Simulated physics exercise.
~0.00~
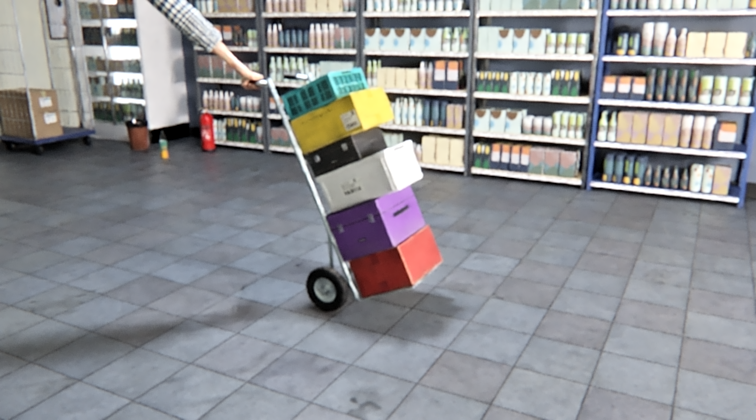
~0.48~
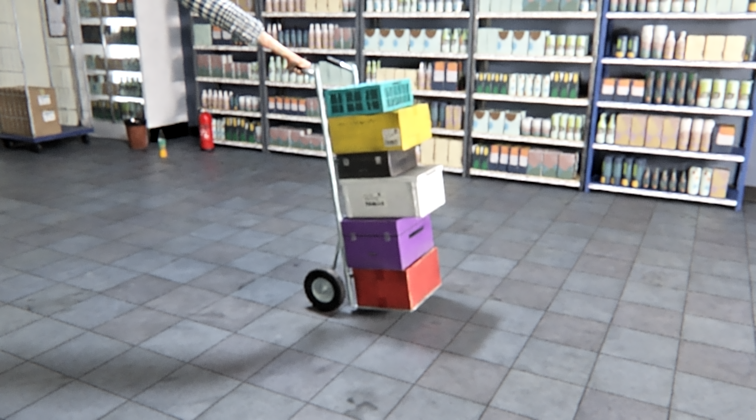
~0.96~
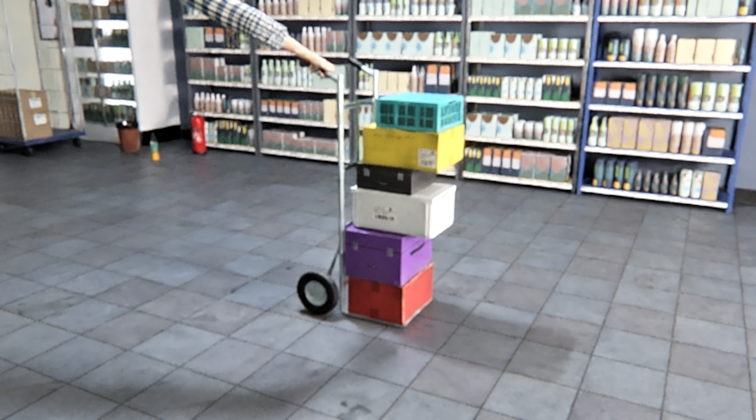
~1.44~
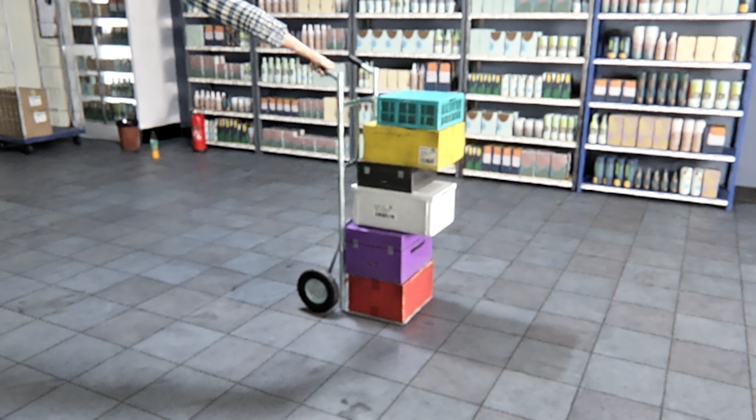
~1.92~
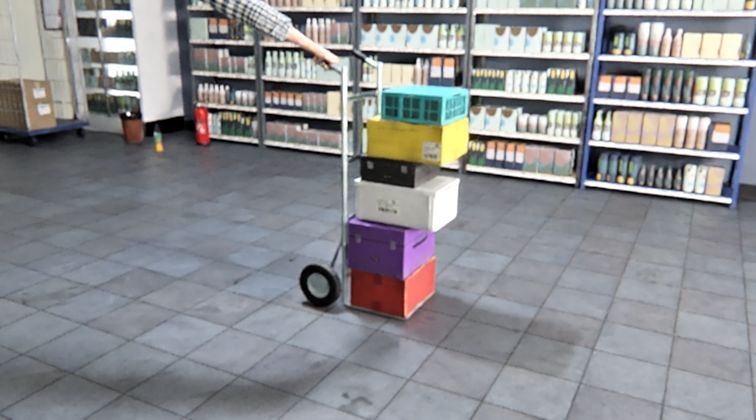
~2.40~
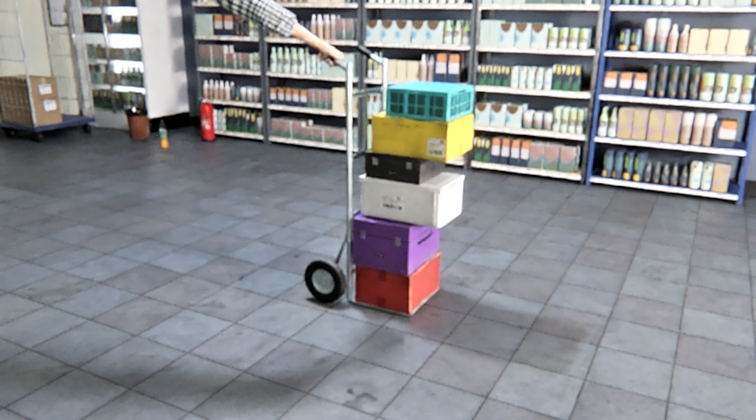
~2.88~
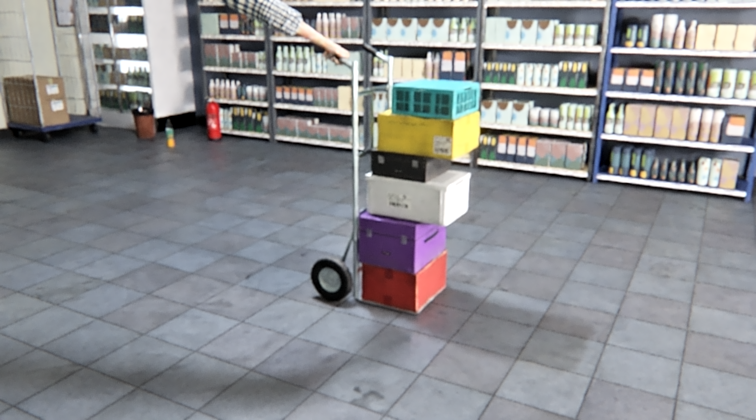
On a grey tiled floor in front of shelves packed with bottles and cartons, a hand reaching in from the left holds a sack truck tilted back to the left. Its leaning stack has a red box at the bottom, then a purple toolbox, a white tote, a black toolbox, a yellow box and a turquoise crate on top. The hand swings the truck upright, and the whole load turns with it. As the truck comes upright, the upper pieces shift to the right, away from its frame. The stack then stays still, uneven but standing, with the hand still gripping the truck and nothing fallen.
